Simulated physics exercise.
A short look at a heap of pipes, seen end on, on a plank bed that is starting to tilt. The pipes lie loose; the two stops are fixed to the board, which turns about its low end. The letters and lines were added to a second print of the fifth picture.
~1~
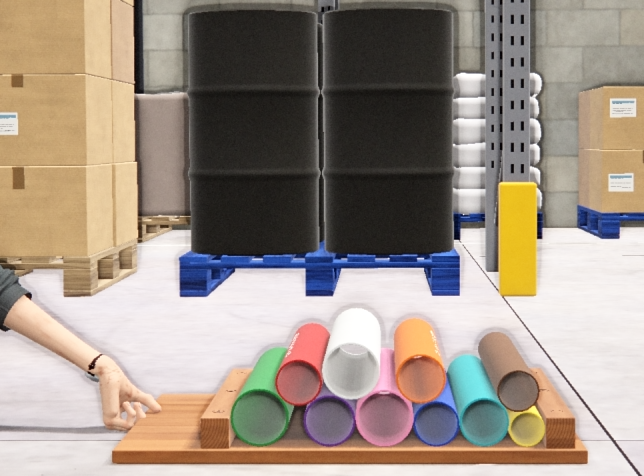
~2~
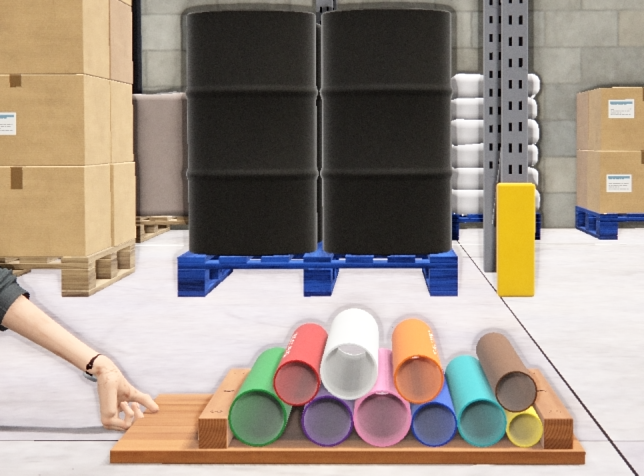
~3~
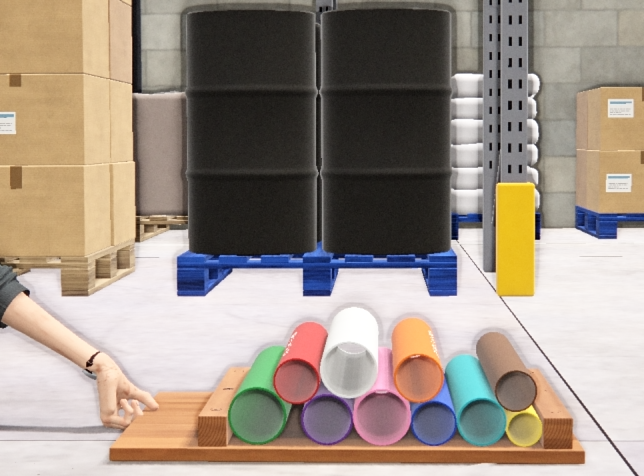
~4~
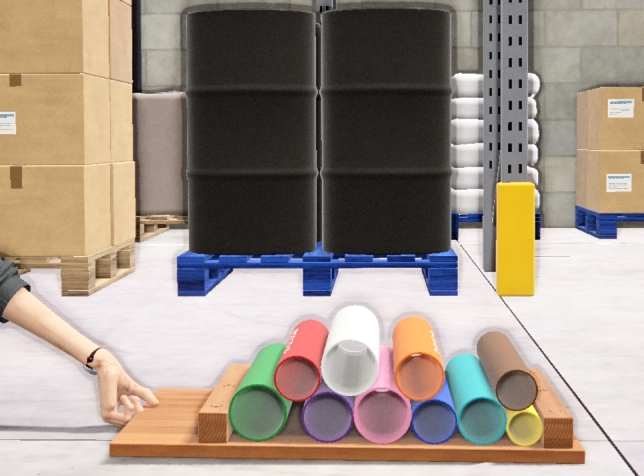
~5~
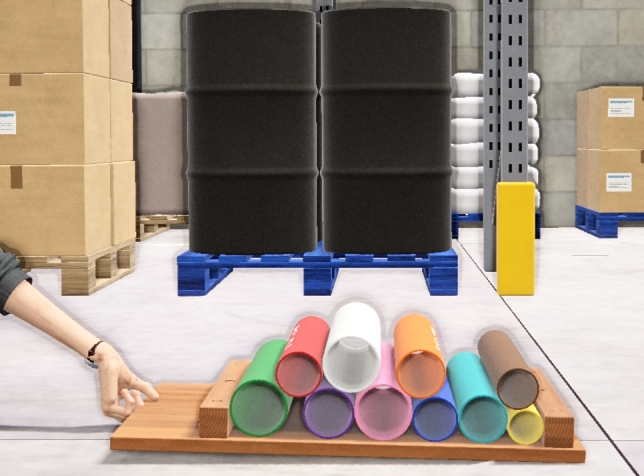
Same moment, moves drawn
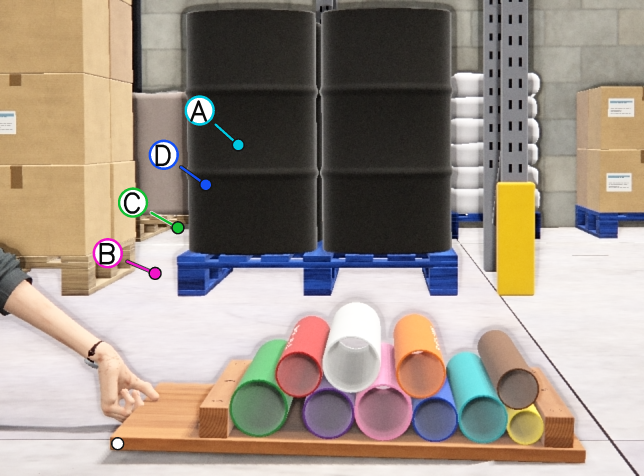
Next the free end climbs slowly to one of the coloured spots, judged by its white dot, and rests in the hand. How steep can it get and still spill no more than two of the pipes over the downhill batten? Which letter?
It can be raised to B.
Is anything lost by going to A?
Yes, at A.
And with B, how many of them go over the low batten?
With B, two.
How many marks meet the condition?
The number is one.
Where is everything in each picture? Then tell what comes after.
Board (352, 411); green pipe (259, 417); purple pipe (330, 421), in the first picture.
Purple pipe (328, 421); pink pipe (383, 418), in the second picture.
Board (349, 410); green pipe (257, 415); red pipe (296, 381), in the third picture.
Board (350, 408); green pipe (258, 412); purple pipe (328, 417), in the fourth picture.
Board (350, 405); green pipe (259, 408); purple pipe (329, 413), in the fifth picture.
On the marked copy, A at (239, 145); B at (155, 273); C at (178, 228); D at (206, 185); the white dot at (118, 444).
Following B. Soon after the start, board at 15°.
Later, board at 23°.
In the end, board at 23°, two over the low batten (brown, orange).
As for the rest, A four over the low batten (red, brown, orange, white); C four over the low batten (red, brown, orange, white); D four over the low batten (red, brown, orange, white).
